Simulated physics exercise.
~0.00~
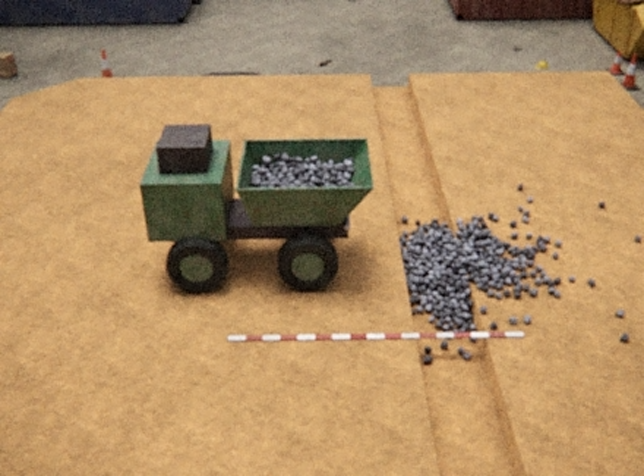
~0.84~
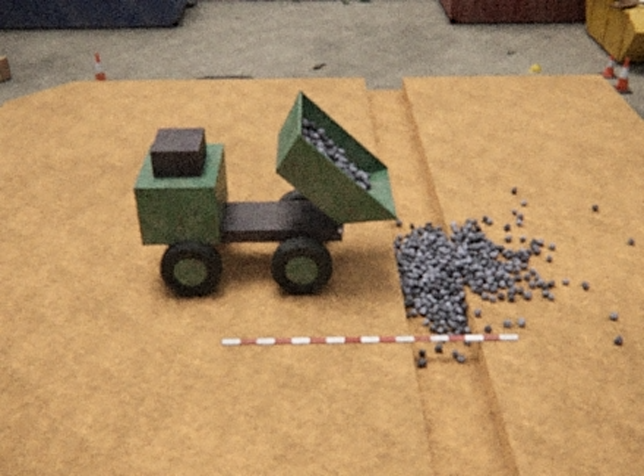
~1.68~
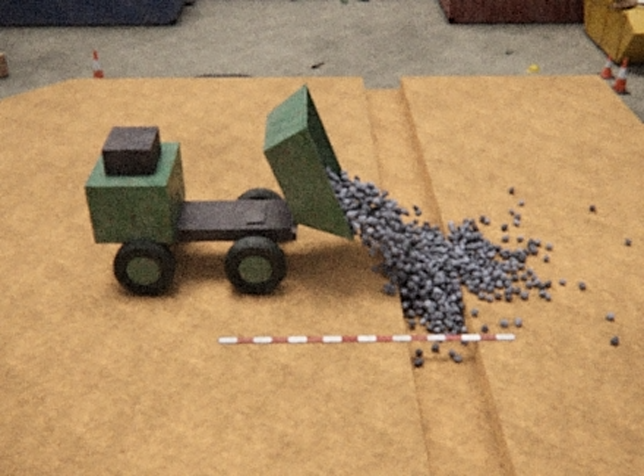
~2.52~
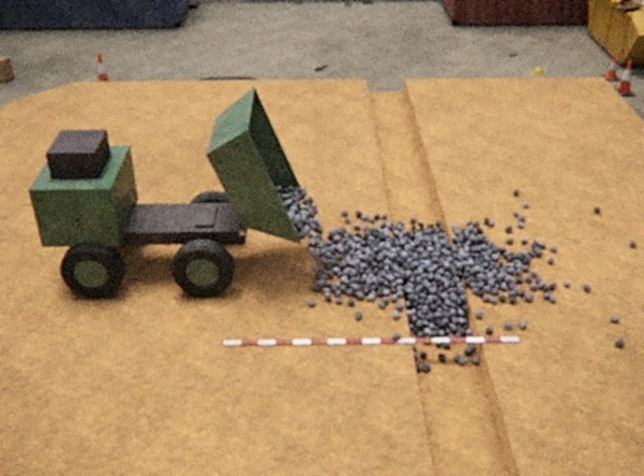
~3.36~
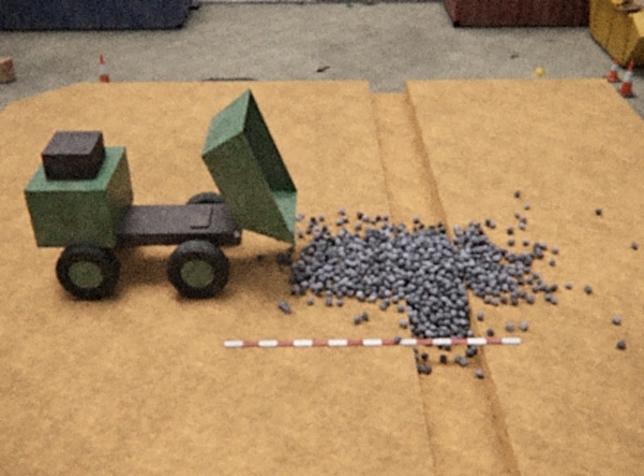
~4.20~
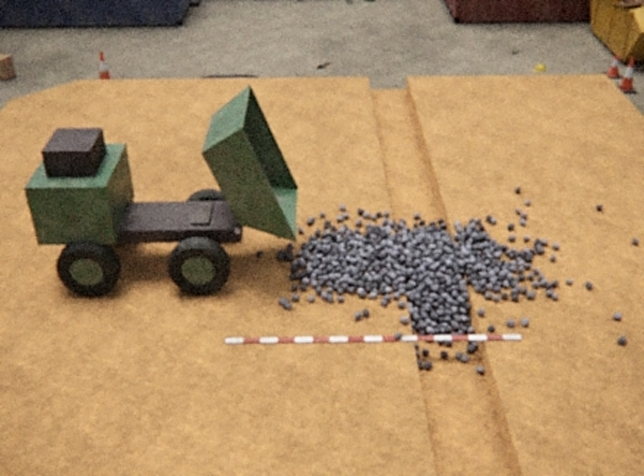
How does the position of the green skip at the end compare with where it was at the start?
At the start the skip sits level on the dumper near the trench. By the end it is farther to the left and tipped up steeply.
On sandy ground, a green dumper tipping its skip and rolling left, spilling dark stones beside and onto a pile across a trench.
